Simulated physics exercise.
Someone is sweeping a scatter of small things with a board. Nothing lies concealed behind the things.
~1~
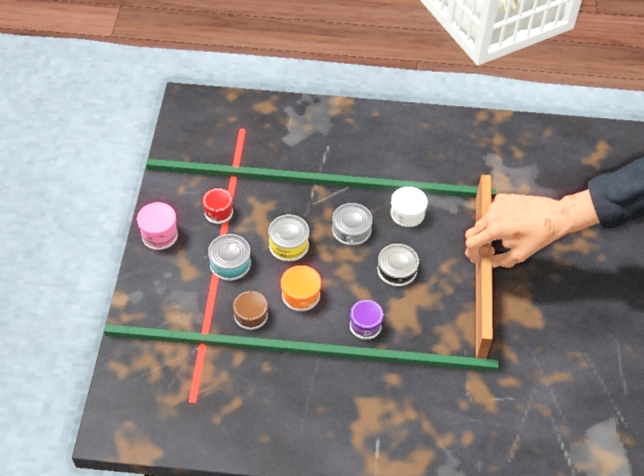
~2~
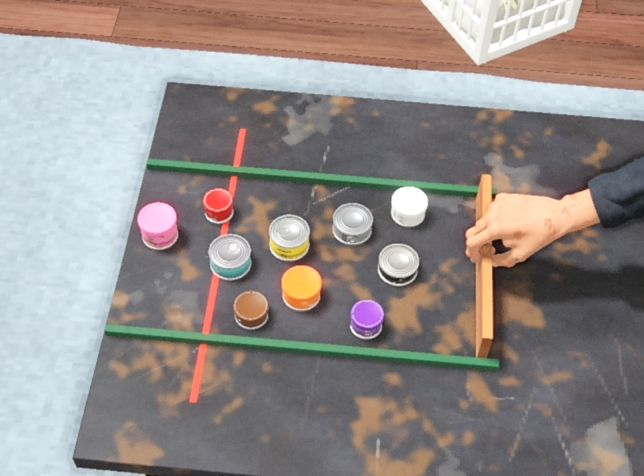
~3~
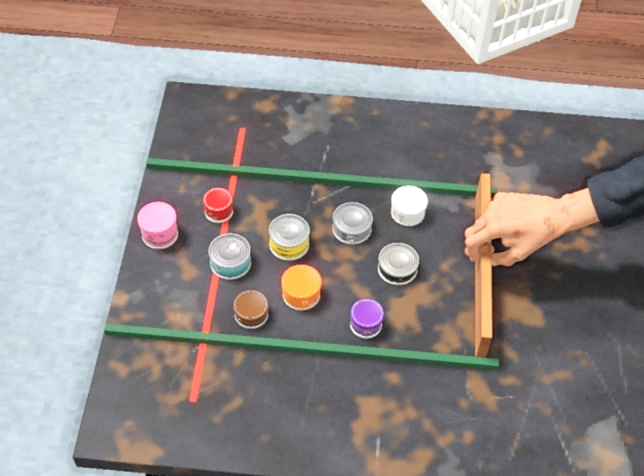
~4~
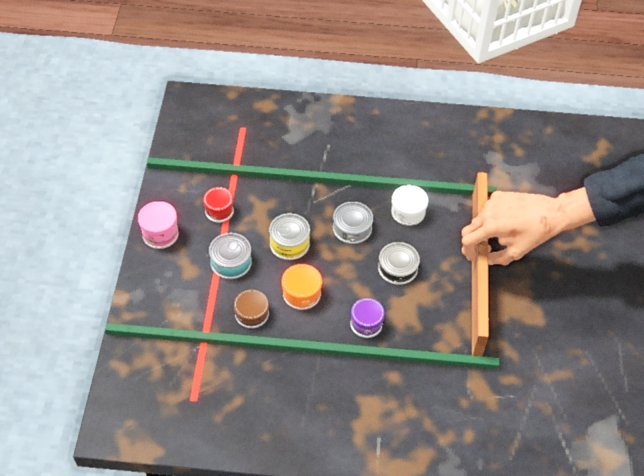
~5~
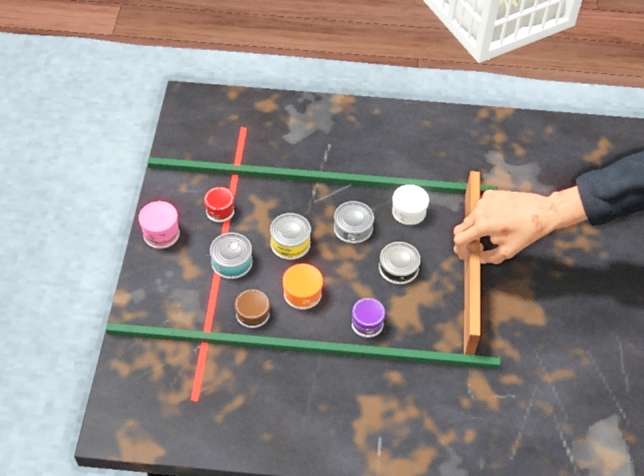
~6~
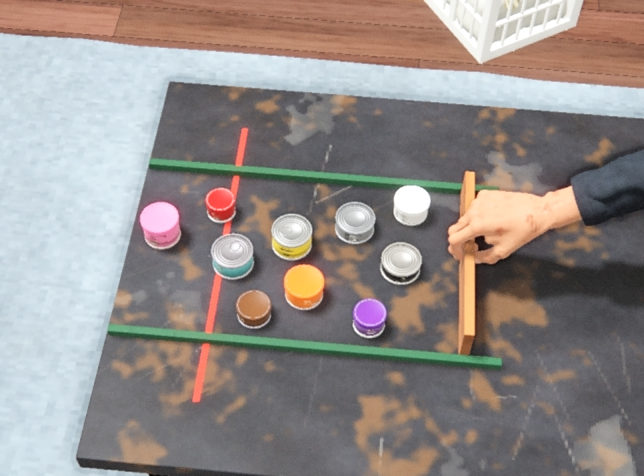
A hand slides a wooden board slightly left toward small colourful pots on a table.
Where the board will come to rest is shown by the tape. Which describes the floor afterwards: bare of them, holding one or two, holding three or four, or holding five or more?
The floor is bare of them.
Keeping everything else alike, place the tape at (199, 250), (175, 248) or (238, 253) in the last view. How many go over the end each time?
In order, 1, 3 and 0.
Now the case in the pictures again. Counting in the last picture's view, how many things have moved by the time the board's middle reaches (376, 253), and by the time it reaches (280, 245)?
At first I count 4, and then 8.
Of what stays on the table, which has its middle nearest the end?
Pink pot.
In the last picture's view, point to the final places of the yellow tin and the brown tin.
The yellow tin at (173, 227), the brown tin at (166, 299).
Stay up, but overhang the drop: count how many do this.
It's 1.
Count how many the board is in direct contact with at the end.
5.
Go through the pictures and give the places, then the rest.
The first picture shows pink pot (158, 226); red tin (218, 206); turquoise tin (230, 257); board (484, 264); tape (220, 253).
The second picture shows red tin (219, 206); black tin (398, 265).
The third picture shows turquoise tin (230, 256); brown tin (251, 310).
The fourth picture shows pink pot (159, 225); yellow tin (290, 237).
The fifth picture shows red tin (220, 205); orange tin (303, 287).
The sixth picture shows pink pot (161, 226); red tin (221, 206); turquoise tin (233, 257); board (467, 260); tape (223, 252).
Early on, none off yet; pink pot at rest near (161, 226); red tin at rest near (221, 206); turquoise tin at rest near (233, 257).
A while later, none off yet; pink pot at rest near (161, 226); red tin at rest near (221, 206); turquoise tin moving near (223, 260).
Finally, the number that fall off is zero.
